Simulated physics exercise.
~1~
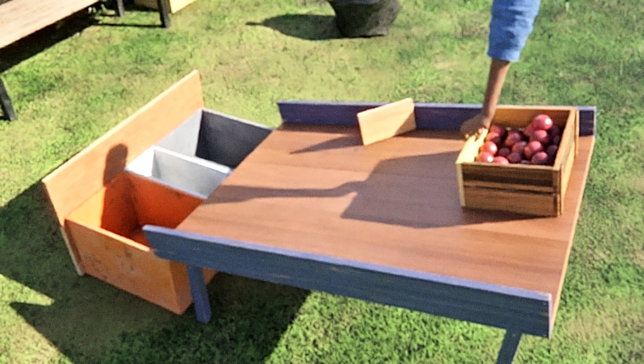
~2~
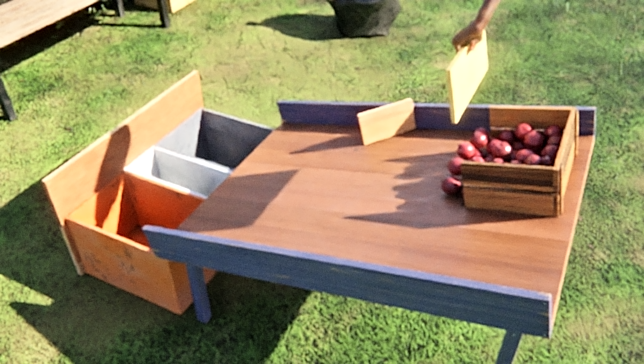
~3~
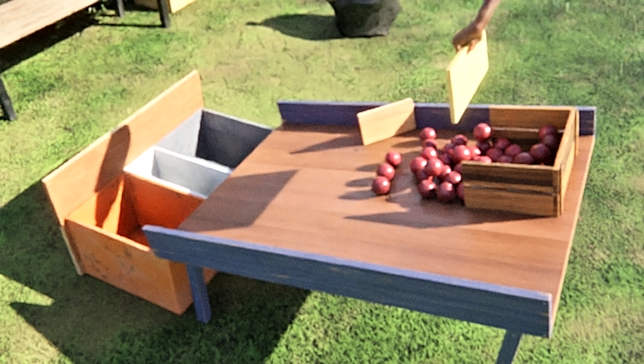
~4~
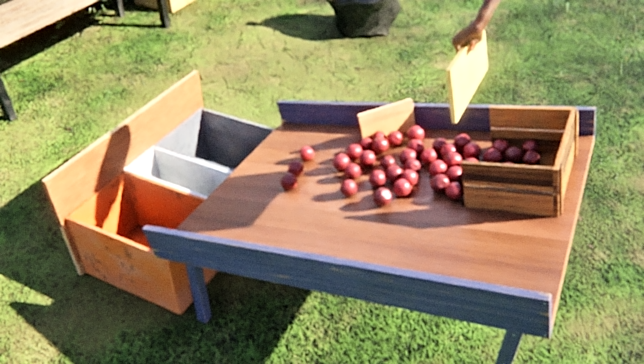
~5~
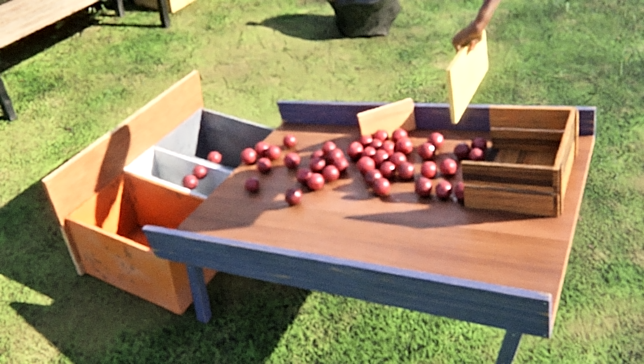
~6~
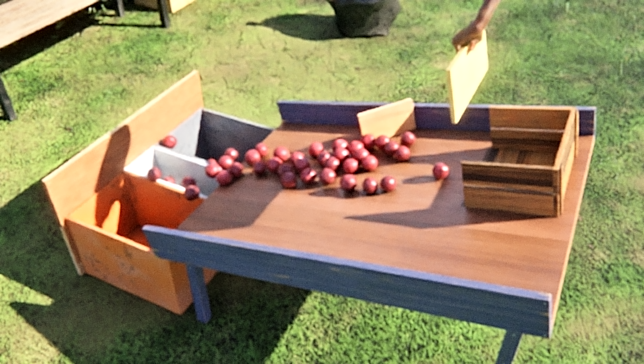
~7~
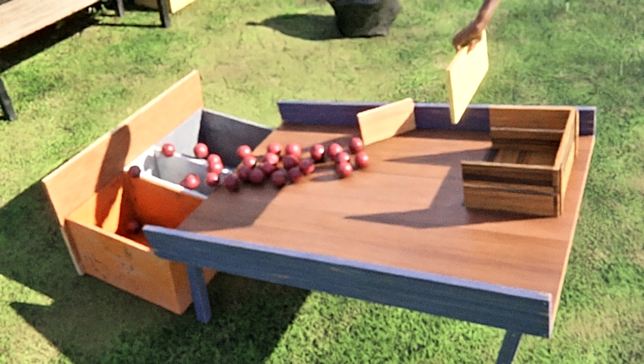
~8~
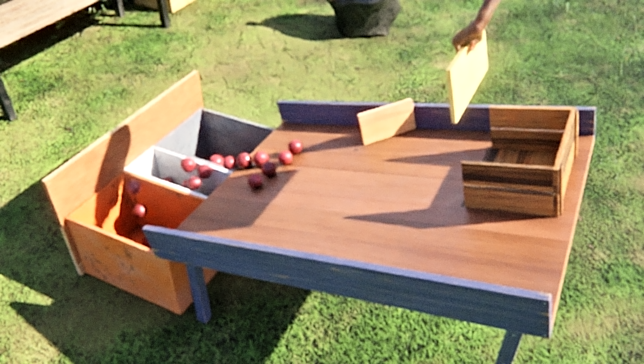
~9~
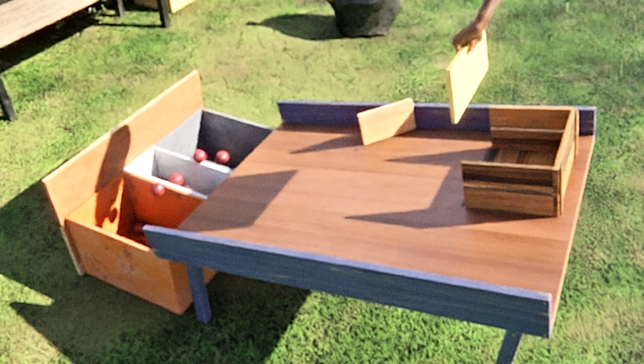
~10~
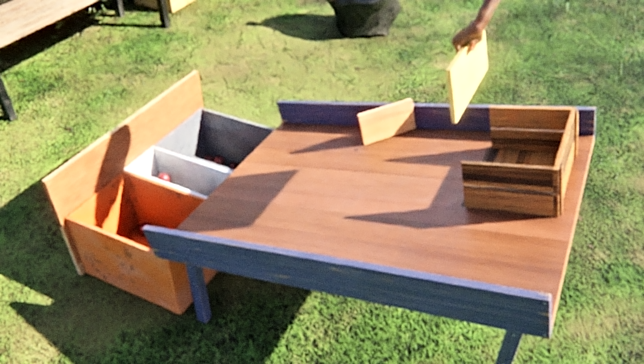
The clip shows a hand lifting a panel from a wooden crate of red apples on a sloping table, letting them spill left past an angled board. They drop into the divided containers at the table's left end, leaving the crate and tabletop empty while the hand still holds the panel.
